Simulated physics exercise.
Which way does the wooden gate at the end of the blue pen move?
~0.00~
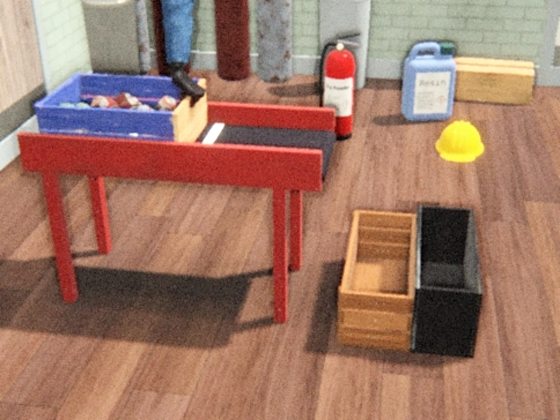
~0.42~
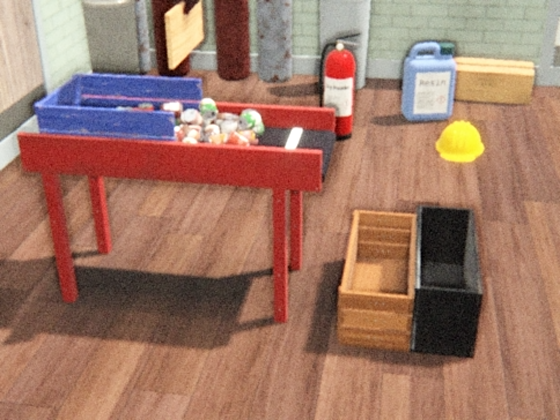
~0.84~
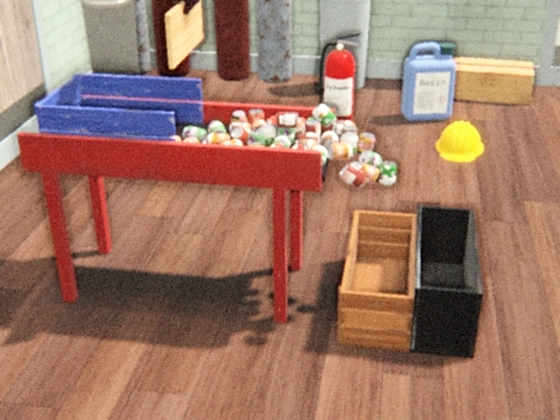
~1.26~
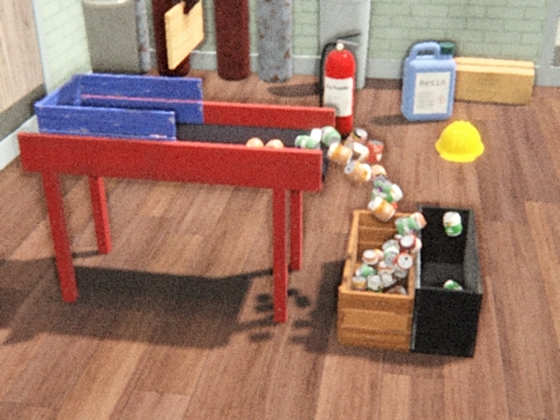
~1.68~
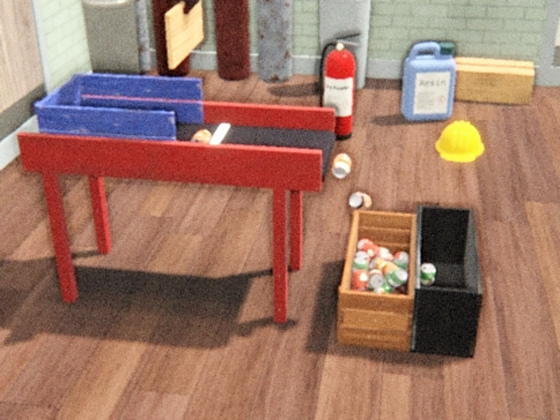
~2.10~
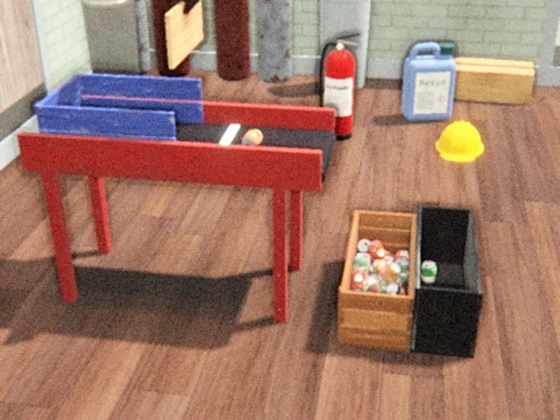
The gate moves up, clearing the way for the cans to leave the blue pen.
